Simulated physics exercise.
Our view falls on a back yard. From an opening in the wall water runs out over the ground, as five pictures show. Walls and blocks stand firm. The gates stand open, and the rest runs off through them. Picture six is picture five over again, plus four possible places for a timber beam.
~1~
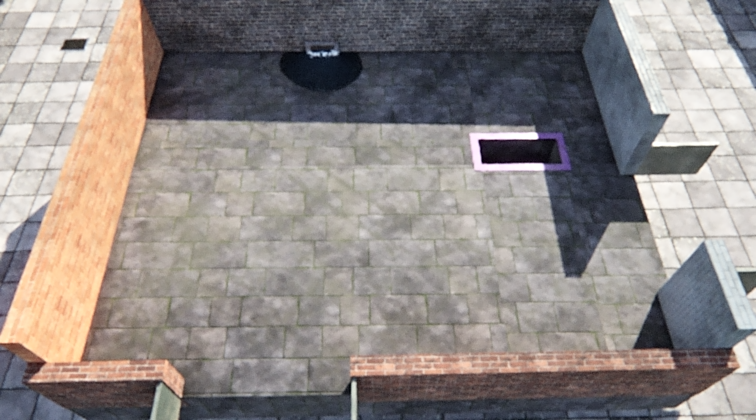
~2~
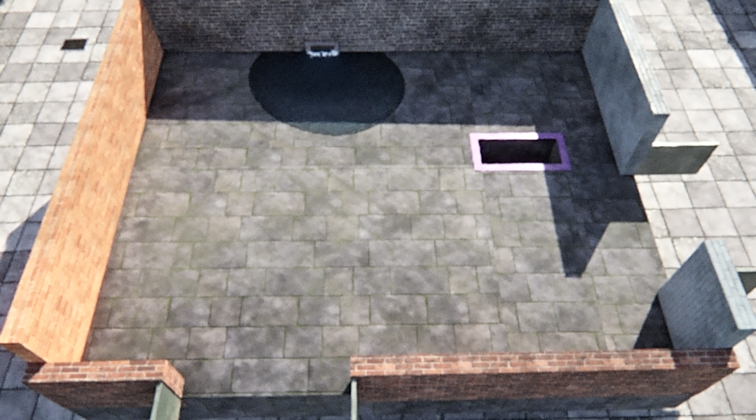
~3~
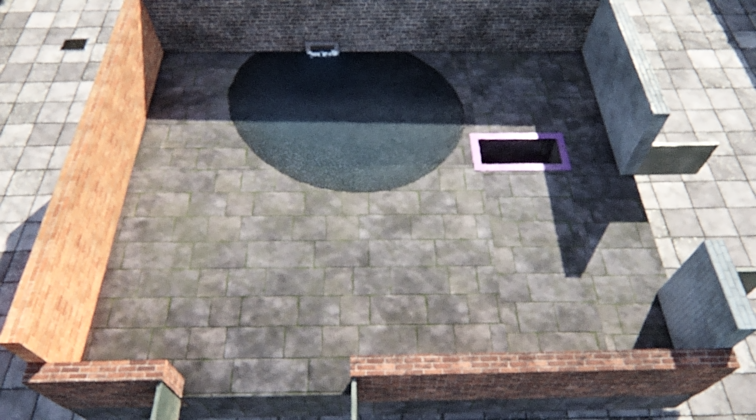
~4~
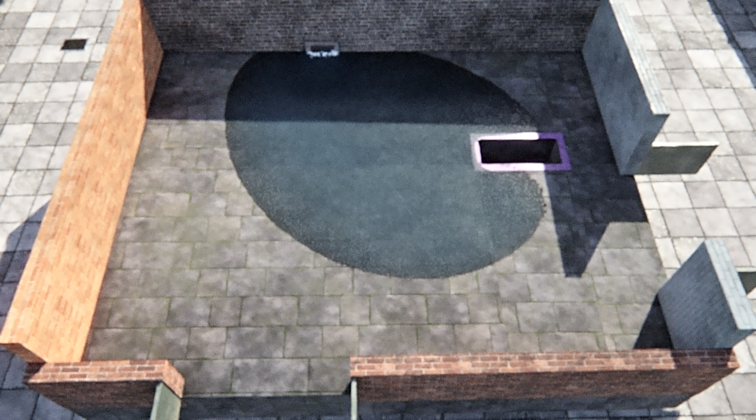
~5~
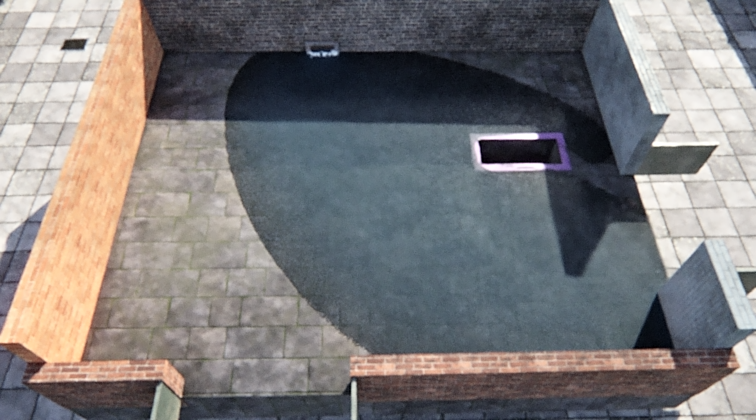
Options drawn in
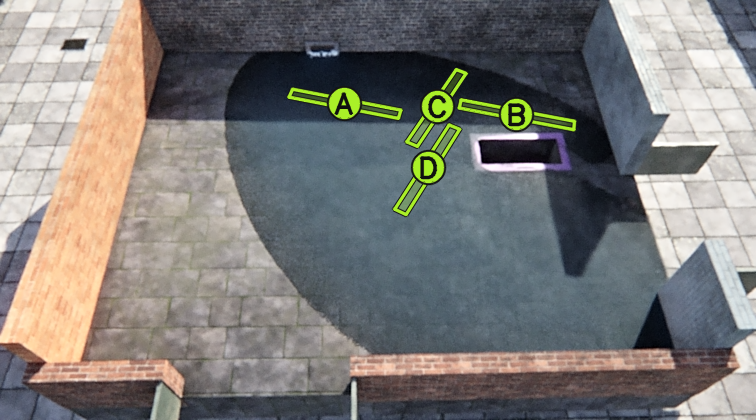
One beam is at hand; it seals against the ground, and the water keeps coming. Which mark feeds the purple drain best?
A beats the others.
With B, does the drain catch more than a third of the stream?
No, it does not.
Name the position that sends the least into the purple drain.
The answer is C.
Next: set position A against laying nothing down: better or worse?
Position A is better.
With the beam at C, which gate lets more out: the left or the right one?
The right one.
On the marked copy, A from (290, 93) to (399, 114); B from (460, 103) to (574, 125); C from (412, 144) to (461, 71); D from (400, 211) to (454, 127).
Choosing A, about 30 % of the stream goes into the purple drain, about 69 % out by the gates.
Choosing B, about 19 % of the stream goes into the purple drain, about 81 % out by the gates.
Choosing C, next to none of the stream goes into the purple drain, about 99 % out by the gates.
Choosing D, about 13 % of the stream goes into the purple drain, about 86 % out by the gates.
